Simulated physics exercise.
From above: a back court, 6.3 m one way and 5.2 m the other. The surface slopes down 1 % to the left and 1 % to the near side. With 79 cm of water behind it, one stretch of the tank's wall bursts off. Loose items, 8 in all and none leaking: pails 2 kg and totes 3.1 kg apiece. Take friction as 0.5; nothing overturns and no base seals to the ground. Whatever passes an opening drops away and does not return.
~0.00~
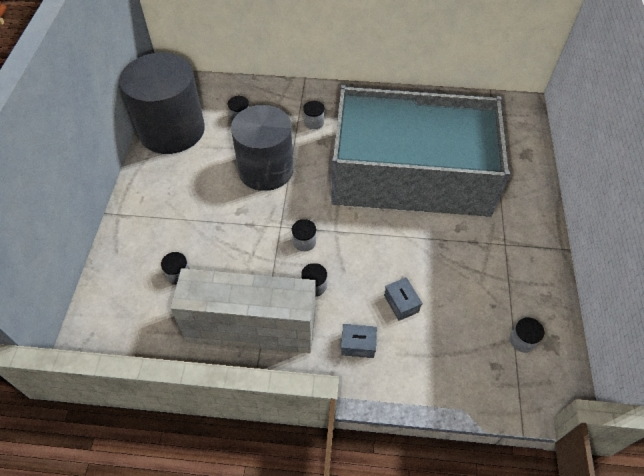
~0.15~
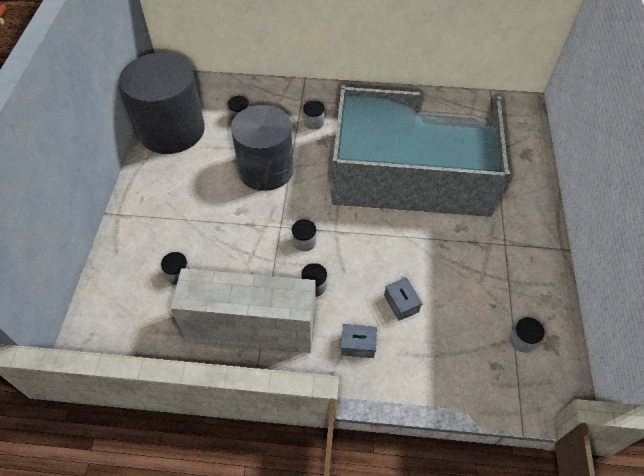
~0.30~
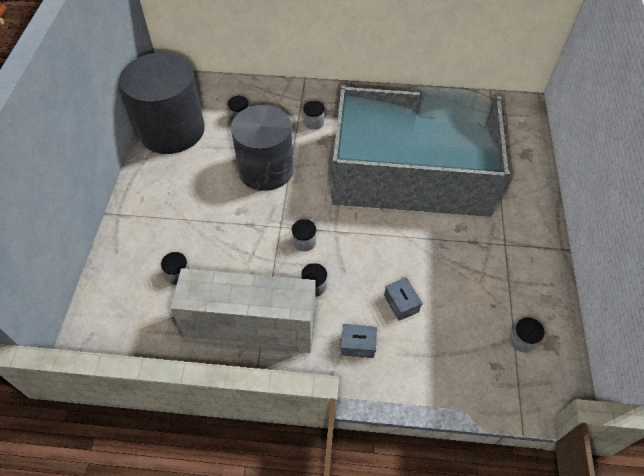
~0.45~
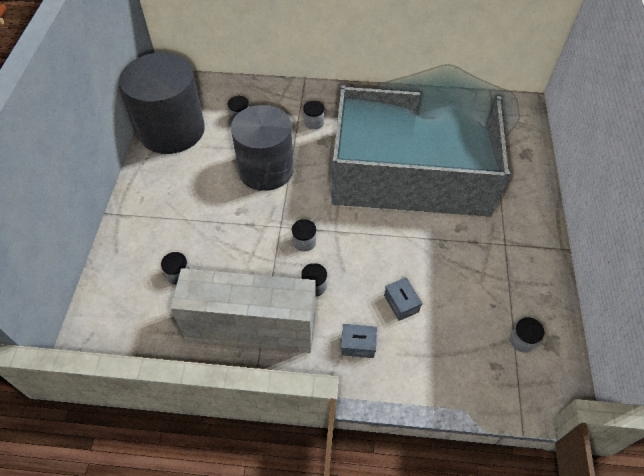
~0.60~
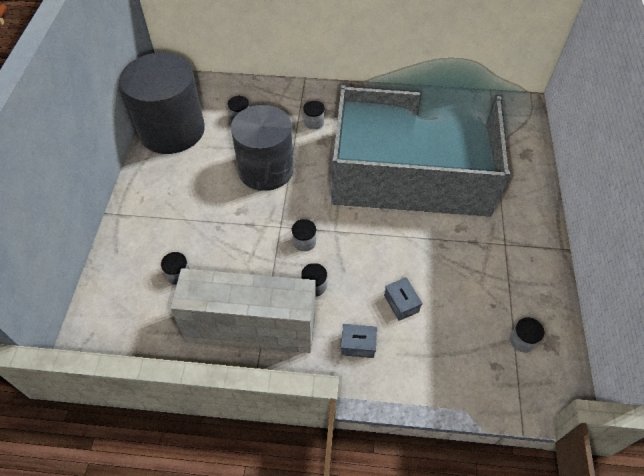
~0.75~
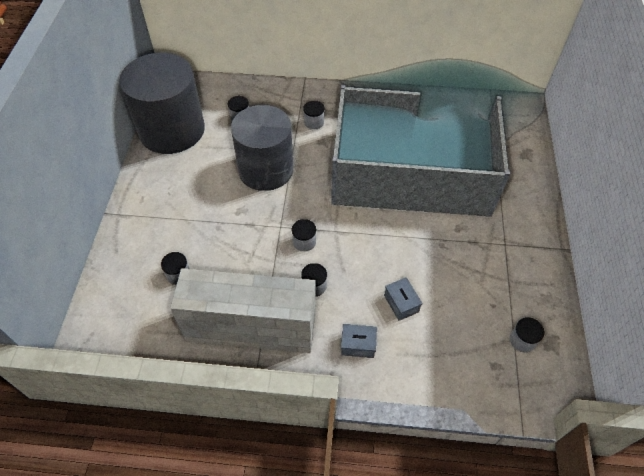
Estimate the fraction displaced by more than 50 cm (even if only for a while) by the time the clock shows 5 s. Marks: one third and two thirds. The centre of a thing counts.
It is between one and two thirds.
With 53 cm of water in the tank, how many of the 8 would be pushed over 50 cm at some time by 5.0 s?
Then 3.
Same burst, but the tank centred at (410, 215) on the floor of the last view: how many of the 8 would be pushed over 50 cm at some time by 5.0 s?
In that case 3 of them.
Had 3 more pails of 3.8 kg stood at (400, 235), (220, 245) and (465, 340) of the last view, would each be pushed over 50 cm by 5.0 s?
In that order: Under, under, over.
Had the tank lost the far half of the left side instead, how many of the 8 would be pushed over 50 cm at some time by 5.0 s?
In that case 6 of them.
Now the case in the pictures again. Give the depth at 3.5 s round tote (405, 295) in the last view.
Roughly 1 cm.
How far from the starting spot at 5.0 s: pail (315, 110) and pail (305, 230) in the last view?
In that order: 450 cm, 0 cm.
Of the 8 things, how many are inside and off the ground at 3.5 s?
At that moment 1.
After 1.1 s 0 of 8 are over 50 cm from their spots; 0 afloat.
After 2.2 s 1 of 8 are over 50 cm from their spots; 2 afloat.
After 3.5 s 3 of 8 are over 50 cm from their spots; 1 afloat.
After 5.0 s 3 of 8 are over 50 cm from their spots, and 3 have been at some point; 1 afloat.
